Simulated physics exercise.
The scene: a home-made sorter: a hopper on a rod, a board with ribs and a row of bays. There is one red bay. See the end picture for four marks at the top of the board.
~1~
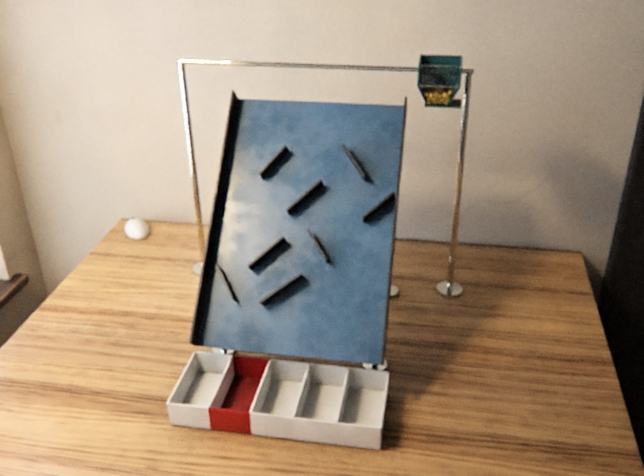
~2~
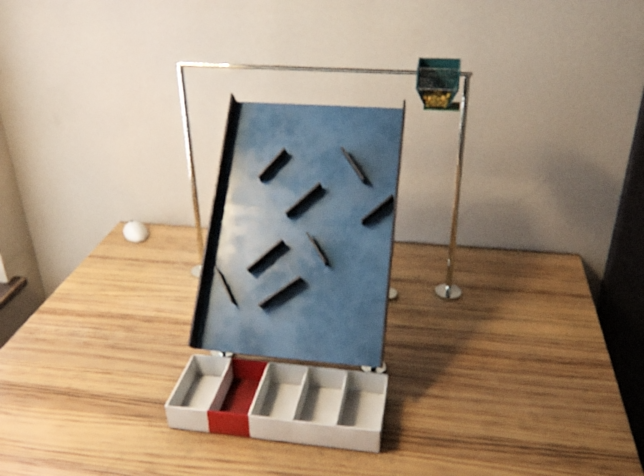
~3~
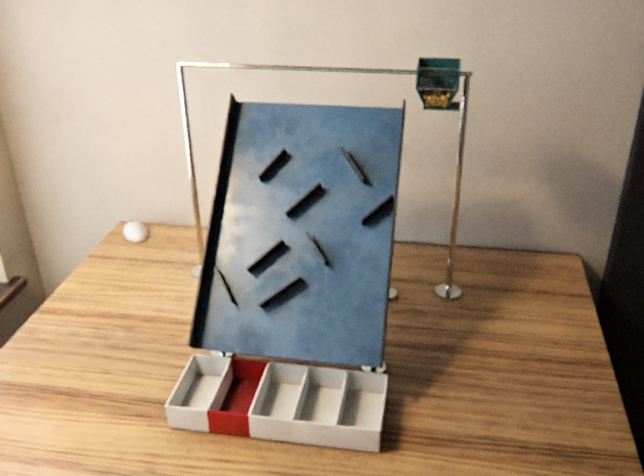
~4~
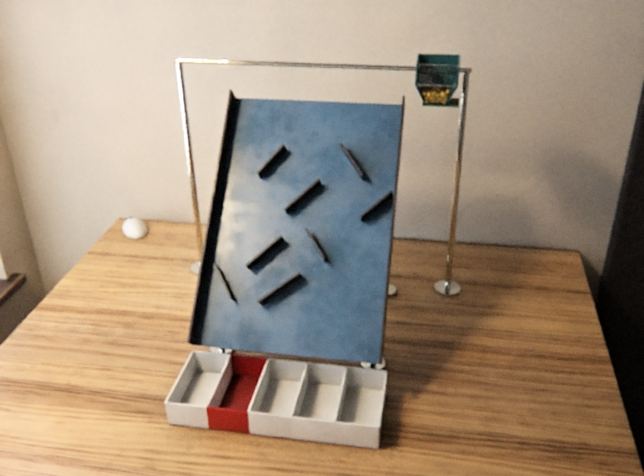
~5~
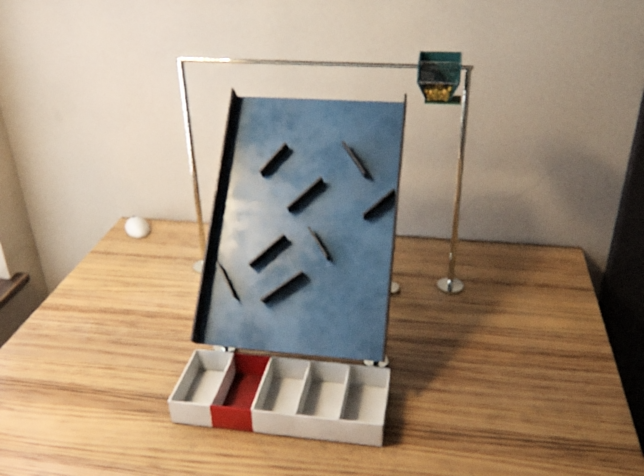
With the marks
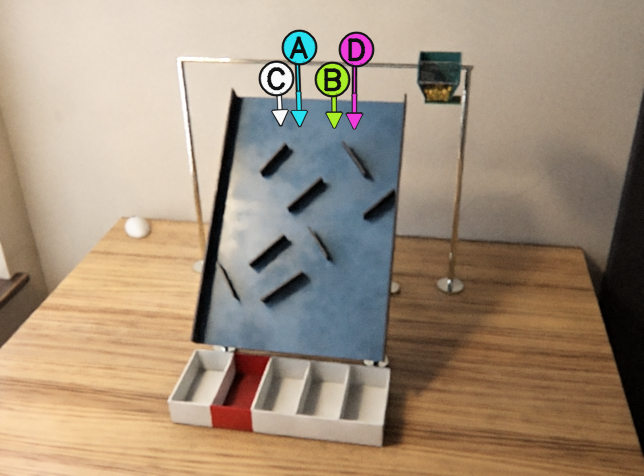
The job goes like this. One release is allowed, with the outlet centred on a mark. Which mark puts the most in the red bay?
Best: A.
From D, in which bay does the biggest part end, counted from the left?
It is the fourth one.
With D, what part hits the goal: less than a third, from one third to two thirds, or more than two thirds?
It is less than a third.
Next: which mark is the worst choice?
That would be D.
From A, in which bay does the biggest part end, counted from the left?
The second.
On the marked copy, mark A meets the board at (299, 120); mark B meets the board at (334, 122); mark C meets the board at (280, 119); mark D meets the board at (354, 122).
Choosing A, about two thirds in the red bay, about a third in other bays.
Choosing B, about a third in the red bay, about half in other bays, a stray few held on the board, a stray few outside the box.
Choosing C, about a third in the red bay, about two thirds in other bays.
Choosing D, a small part in the red bay, most in other bays, a small part held on the board, a stray few outside the box.
